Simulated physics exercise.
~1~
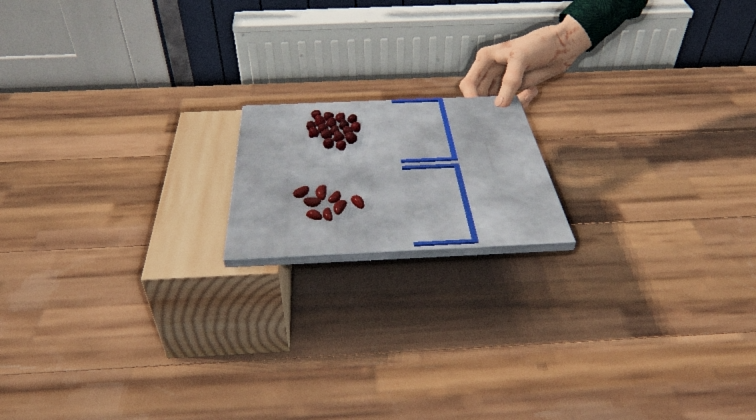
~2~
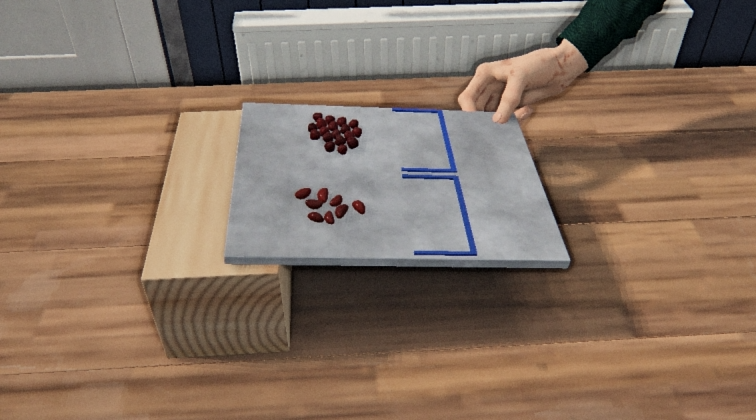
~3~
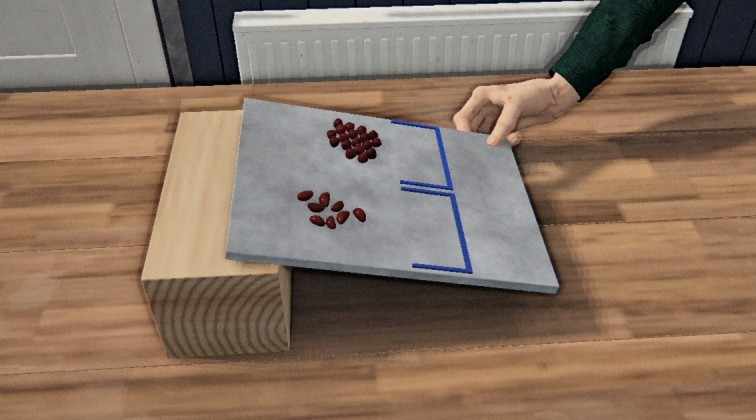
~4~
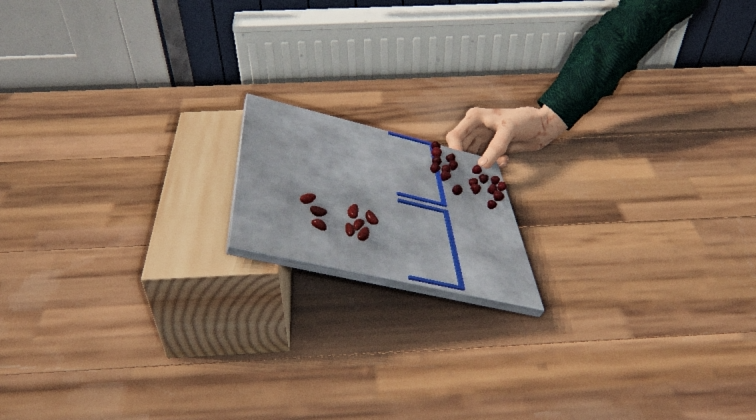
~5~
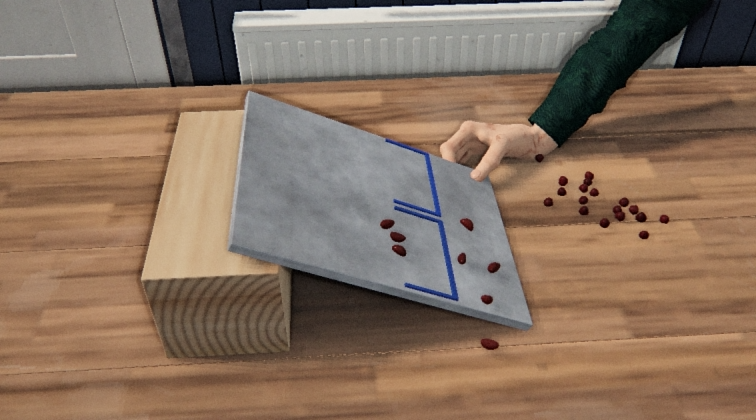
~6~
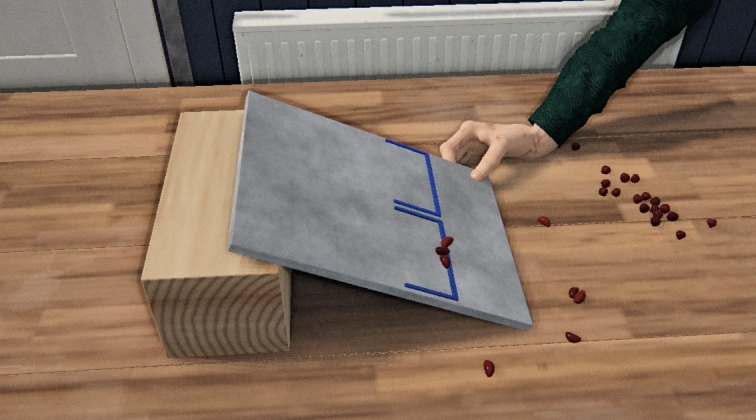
To begin with, a hand holds a grey board almost level, its left end on a wooden block, with two groups of dark red pieces lying left of two blue strips. The hand lowers the right end, and the far, rounder pieces start sliding right while the near, longer ones stay put. As the slope steepens, the far group passes its strip and the near group begins to slide. The far pieces scatter across the table as the near ones reach their strip. Finally, the board rests tilted, most near pieces lie beyond their strip, and a few remain against it.
